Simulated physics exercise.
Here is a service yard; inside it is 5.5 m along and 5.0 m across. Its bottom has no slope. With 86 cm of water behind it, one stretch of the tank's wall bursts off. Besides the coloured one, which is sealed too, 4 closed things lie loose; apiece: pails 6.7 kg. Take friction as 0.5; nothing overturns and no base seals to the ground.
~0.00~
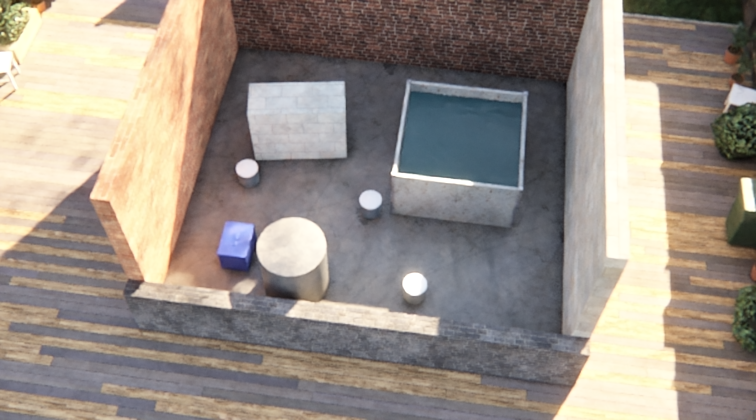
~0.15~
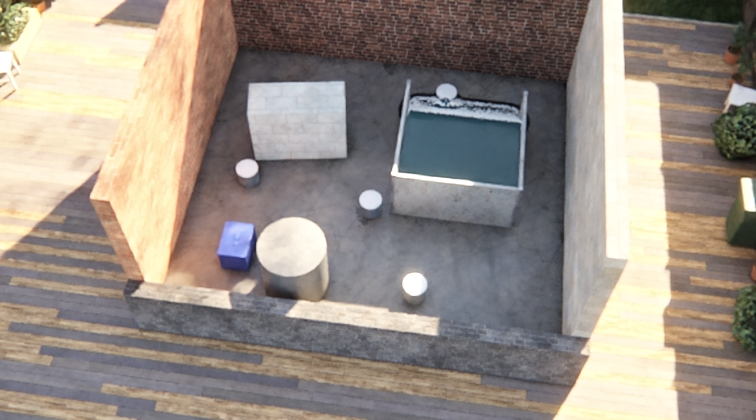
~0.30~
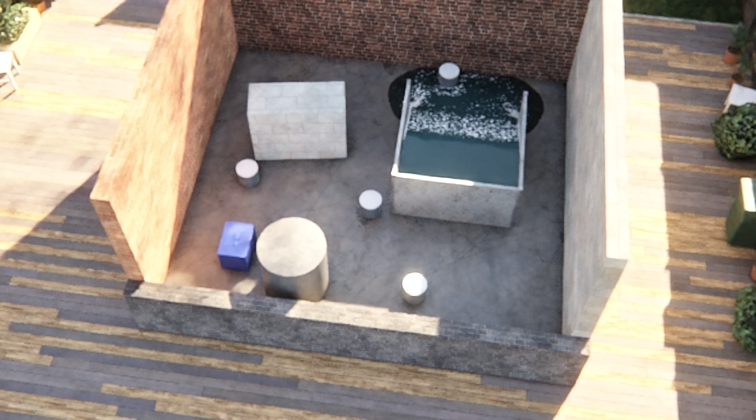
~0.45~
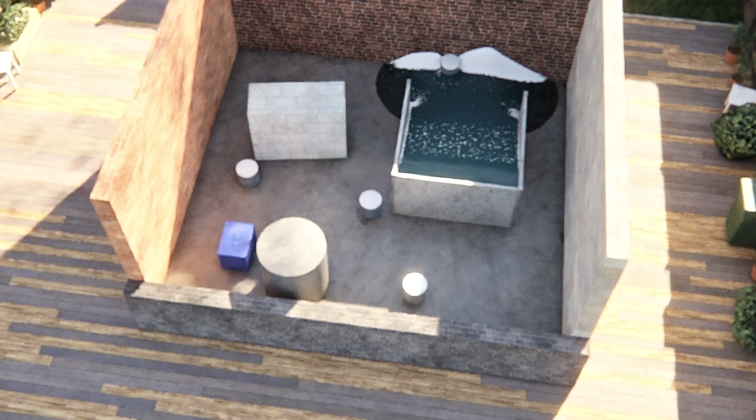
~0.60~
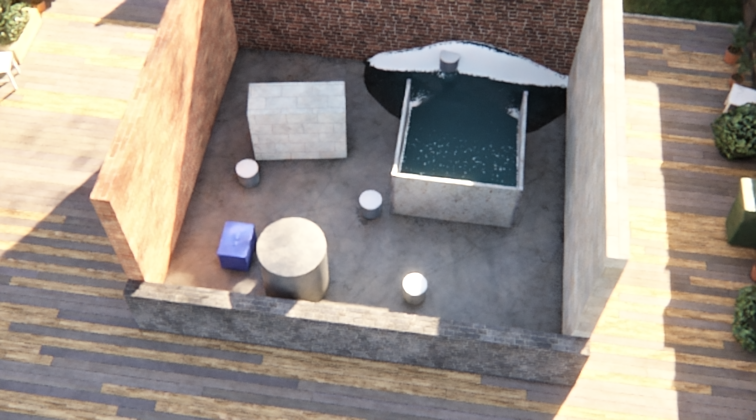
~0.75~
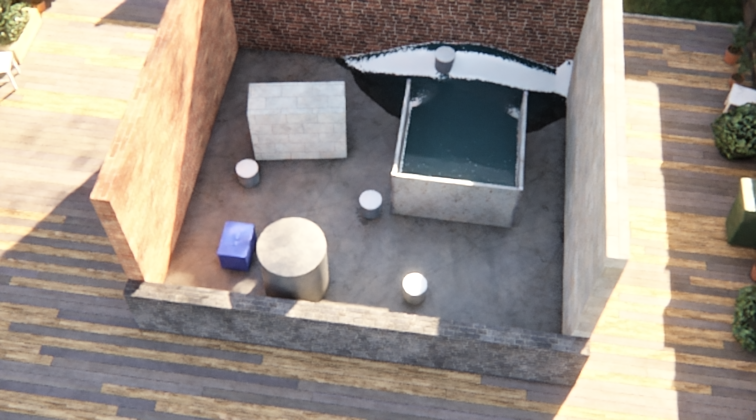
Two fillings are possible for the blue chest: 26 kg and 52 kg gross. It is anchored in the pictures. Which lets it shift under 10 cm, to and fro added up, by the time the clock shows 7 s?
Verdict: Only the higher weight holds it.
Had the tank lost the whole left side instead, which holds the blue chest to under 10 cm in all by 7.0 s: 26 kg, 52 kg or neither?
Then neither load is enough.
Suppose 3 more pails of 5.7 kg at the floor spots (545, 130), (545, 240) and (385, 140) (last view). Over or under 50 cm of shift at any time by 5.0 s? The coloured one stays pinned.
In turn: Over, more, under.
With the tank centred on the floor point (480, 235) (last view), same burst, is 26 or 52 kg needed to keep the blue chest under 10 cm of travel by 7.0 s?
In that case only the higher weight holds it.
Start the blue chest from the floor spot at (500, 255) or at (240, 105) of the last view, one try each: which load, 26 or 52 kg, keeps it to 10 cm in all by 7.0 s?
In turn: The smaller is enough; neither holds.
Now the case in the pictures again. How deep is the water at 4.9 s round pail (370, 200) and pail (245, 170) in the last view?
About 9 and 4 cm.
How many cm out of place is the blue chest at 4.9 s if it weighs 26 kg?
About 20 cm.
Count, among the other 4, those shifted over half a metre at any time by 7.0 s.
I count 4.
After 1.4 s the blue chest would be 0 cm from its start with 26 kg and 0 cm from its start with 52 kg; 0 cm of water round it then.
After 3.1 s the blue chest would be 0 cm from its start with 26 kg and 0 cm from its start with 52 kg; 5 cm of water round it then.
After 4.9 s the blue chest would be 19 cm from its start with 26 kg and 1 cm from its start with 52 kg; 11 cm of water round it then.
After 7.0 s the blue chest would be 12 cm from its start with 26 kg and 1 cm from its start with 52 kg; 13 cm of water round it then.
